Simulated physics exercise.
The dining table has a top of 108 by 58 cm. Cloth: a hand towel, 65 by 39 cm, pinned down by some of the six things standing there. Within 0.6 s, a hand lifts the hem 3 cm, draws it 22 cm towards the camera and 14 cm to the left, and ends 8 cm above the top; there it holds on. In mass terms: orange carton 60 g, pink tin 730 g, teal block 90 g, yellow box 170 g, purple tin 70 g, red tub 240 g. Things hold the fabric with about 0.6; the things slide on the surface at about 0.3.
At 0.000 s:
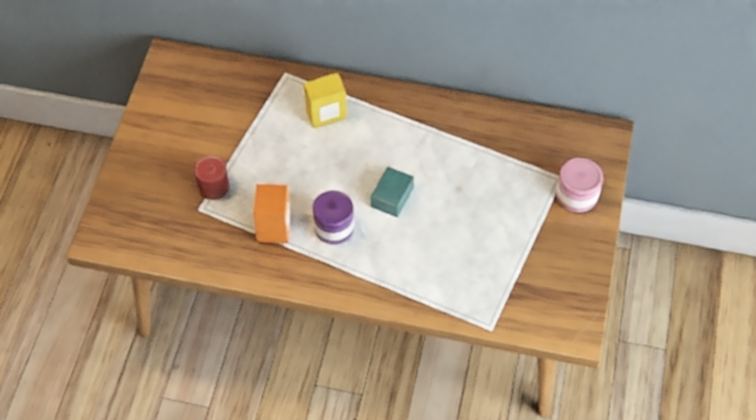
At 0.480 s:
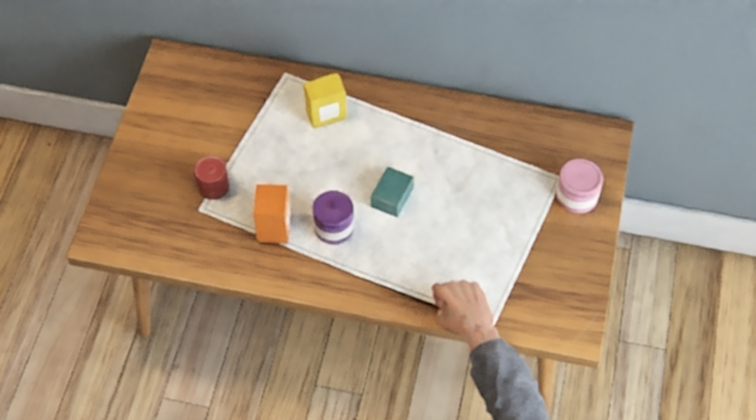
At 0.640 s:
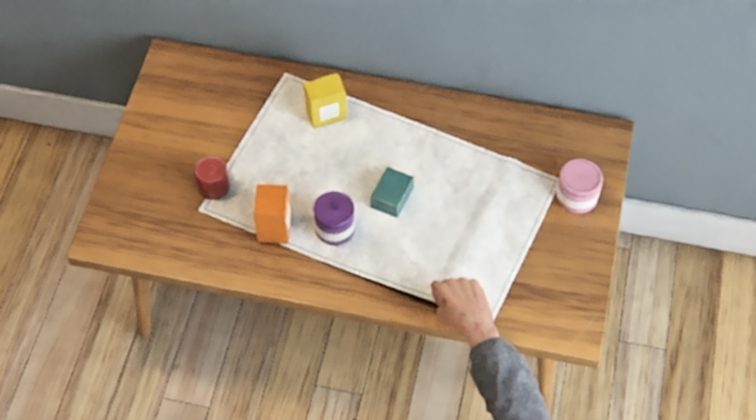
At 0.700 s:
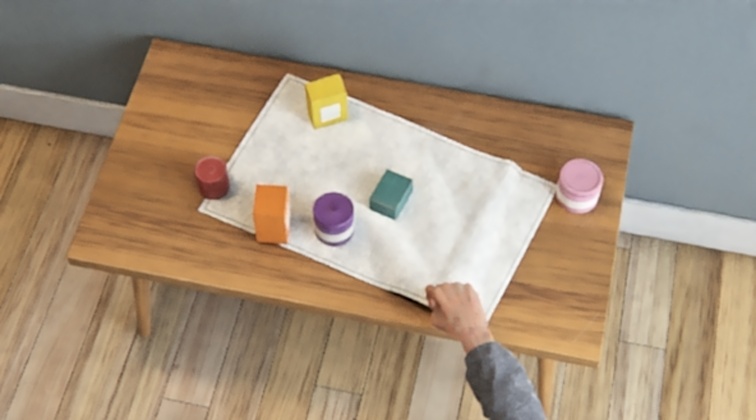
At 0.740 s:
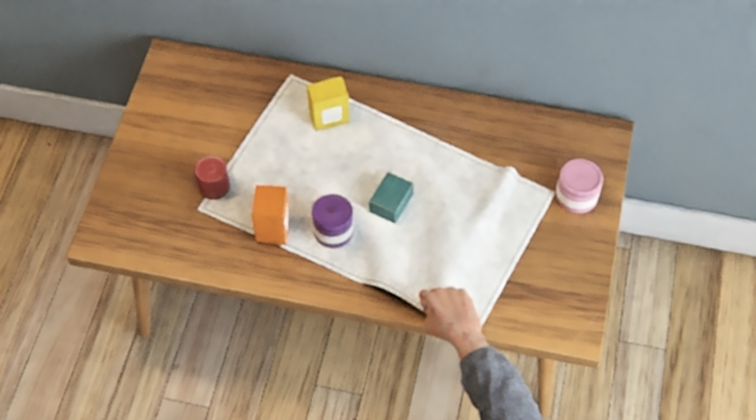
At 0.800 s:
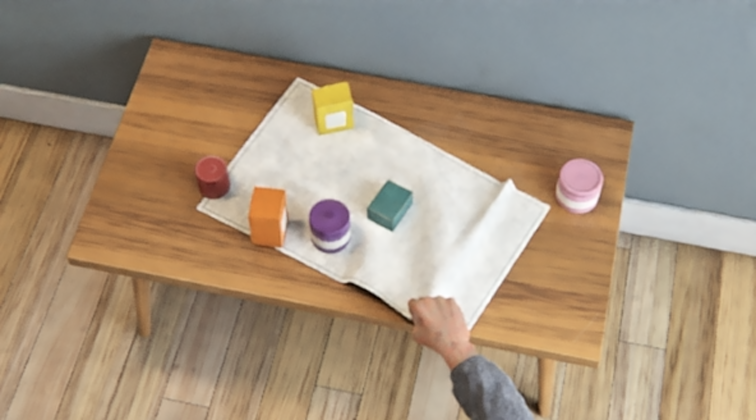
The video shows six small containers on a wooden table, most standing on a white cloth; a hand grips the cloth's near edge and pulls it slightly toward the viewer and left, wrinkling it and shifting several containers a little.
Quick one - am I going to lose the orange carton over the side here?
No - aboard.
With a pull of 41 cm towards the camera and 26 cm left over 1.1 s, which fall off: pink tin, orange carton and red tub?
Result - pink tin: Still on top, orange carton: Gone, red tub: Still on top.
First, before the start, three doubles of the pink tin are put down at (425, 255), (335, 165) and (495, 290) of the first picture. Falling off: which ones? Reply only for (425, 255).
Off the top.
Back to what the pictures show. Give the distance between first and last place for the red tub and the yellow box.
The red tub shifts 2 cm and the yellow box shifts 15 cm.
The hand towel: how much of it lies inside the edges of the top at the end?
About 70 per cent.
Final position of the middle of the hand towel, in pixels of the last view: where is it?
(361, 274) or thereabouts.
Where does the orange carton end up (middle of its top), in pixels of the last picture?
Around (241, 227).
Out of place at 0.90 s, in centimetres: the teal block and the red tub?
The teal block is about 8 cm off and the red tub about 0 cm.
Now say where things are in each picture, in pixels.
In the first frame, shows, orange carton (270, 199); hand towel corners (199, 210) (285, 74) (492, 331).
In the second frame, shows, hand towel corners (199, 210) (285, 73); grip (441, 306).
In the third frame, shows, hand towel corners (199, 210) (285, 74); grip (440, 303).
In the fourth frame, shows, teal block (391, 189); hand towel corners (198, 210) (287, 74); grip (434, 308).
In the fifth frame, shows, purple tin (332, 210); teal block (391, 192); yellow box (327, 90); hand towel corners (198, 210) (291, 75); grip (428, 313).
In the sixth frame, shows, orange carton (266, 202); hand towel corners (197, 209) (298, 78) (550, 207); grip (417, 322).
After 0.9 s, 95 % of the hand towel is still over the top; orange carton 3 cm off its start, teal block 8 cm off its start, yellow box 6 cm off its start.
After 1.0 s, 85 % of the hand towel is still over the top; orange carton 5 cm off its start, teal block 13 cm off its start, yellow box 10 cm off its start.
After 1.1 s, 75 % of the hand towel is still over the top; orange carton 7 cm off its start at (242, 222), teal block 18 cm off its start at (369, 262), yellow box 15 cm off its start at (358, 140).
After 1.2 s, 70 % of the hand towel is still over the top; orange carton 8 cm off its start, teal block 20 cm off its start, yellow box 17 cm off its start.
After 2.8 s, 70 % of the hand towel is still over the top; orange carton 8 cm off its start at (241, 227), teal block 21 cm off its start at (368, 272), yellow box 17 cm off its start at (361, 148), purple tin 15 cm off its start at (296, 268).
